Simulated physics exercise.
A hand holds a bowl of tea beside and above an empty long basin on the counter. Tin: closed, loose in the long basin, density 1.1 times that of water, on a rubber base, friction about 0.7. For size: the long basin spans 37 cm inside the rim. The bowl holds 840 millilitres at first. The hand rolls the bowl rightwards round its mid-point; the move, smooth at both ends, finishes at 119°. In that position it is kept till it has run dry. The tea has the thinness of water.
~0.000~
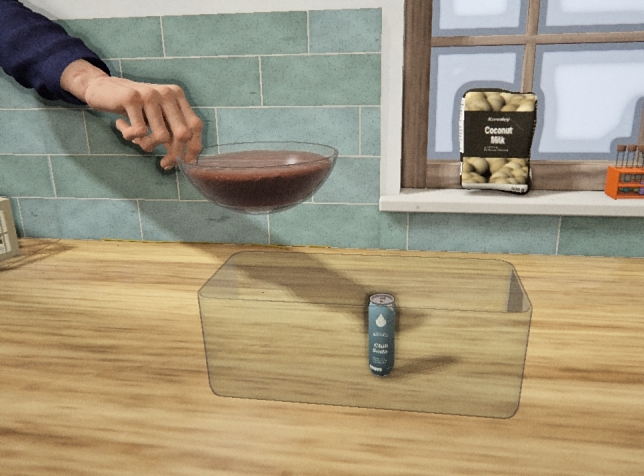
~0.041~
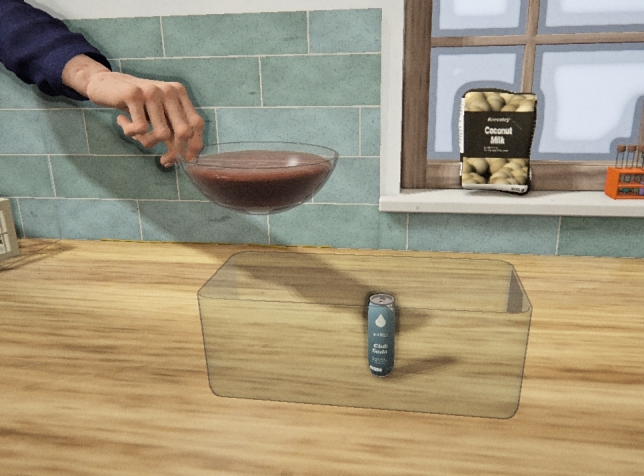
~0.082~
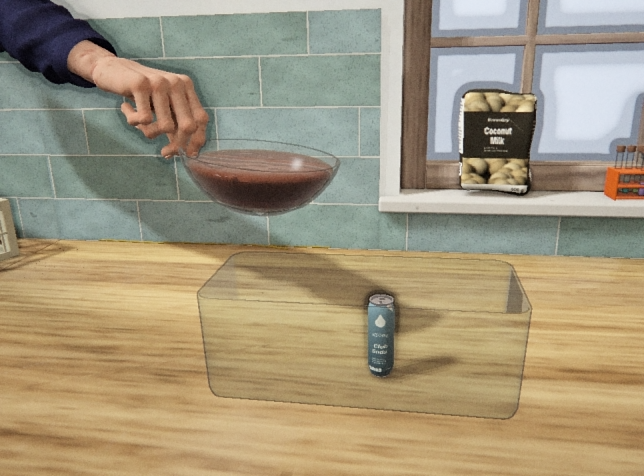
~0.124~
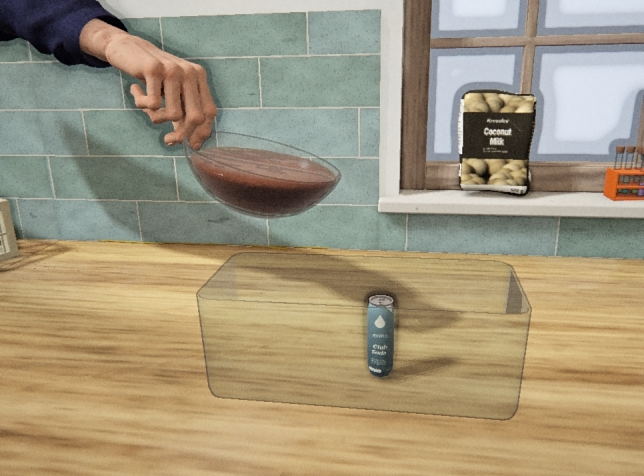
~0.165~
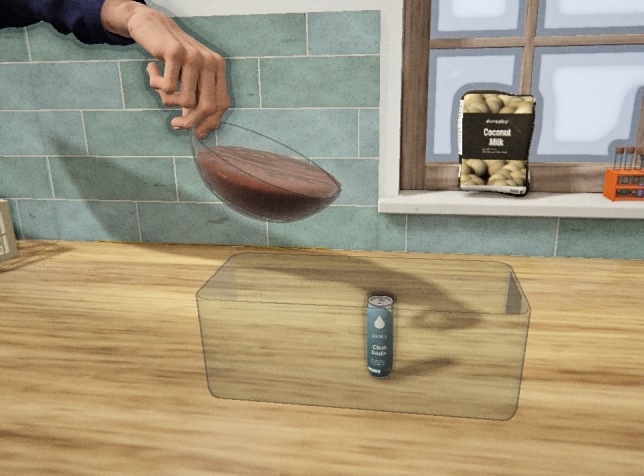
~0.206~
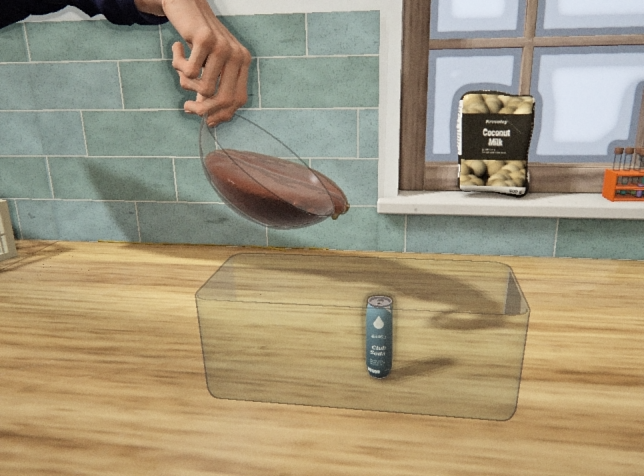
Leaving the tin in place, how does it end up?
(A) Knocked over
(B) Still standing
A.
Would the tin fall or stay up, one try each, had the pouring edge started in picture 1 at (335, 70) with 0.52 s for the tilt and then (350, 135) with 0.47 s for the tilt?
The tin overturns the first time and overturns the second time.
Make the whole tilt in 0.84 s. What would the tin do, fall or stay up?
So the tin will hold steady.
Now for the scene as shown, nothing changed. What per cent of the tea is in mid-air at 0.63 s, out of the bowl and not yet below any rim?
About 4 per cent.
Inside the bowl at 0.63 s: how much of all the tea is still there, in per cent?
0 %.
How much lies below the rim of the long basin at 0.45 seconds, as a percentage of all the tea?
98 %, roughly.
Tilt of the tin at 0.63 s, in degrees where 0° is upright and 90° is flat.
Some 15°.
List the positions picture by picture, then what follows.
In the first picture, it leans 0°; its right rim is at (337, 155); the tea meets the walls at (191, 160) and (333, 162); the long basin's rim runs from (217, 273) to (521, 286); the tin's top is at (382, 302).
In the second picture, it leans 2°; its right rim is at (337, 158); the tea meets the walls at (191, 160) and (333, 164).
In the third picture, it leans 7°; its right rim is at (339, 166); the tea meets the walls at (193, 156) and (333, 169).
In the fourth picture, it leans 16°; its right rim is at (339, 179); the tea meets the walls at (197, 150) and (337, 176).
In the fifth picture, it leans 27°; its right rim is at (338, 196); the tea meets the walls at (203, 148) and (321, 180); 3 per cent is over the edge.
In the sixth picture, it leans 40°; its right rim is at (332, 213); the tea meets the walls at (211, 151) and (304, 180); 13 per cent is over the edge.
After 0.45 s the tilt is 114° and 0 per cent is still to pour; the tin stands where it began.
After 0.63 s the tilt is 119° and 0 per cent is still to pour; the tin leans 16°.
After 0.82 s the tilt is 119° and 0 per cent is still to pour; the tin leans 23°.
After 1.02 s the tilt is 119° and 0 per cent is still to pour; the tin lies on its side.
In the end the tin lies on its side.
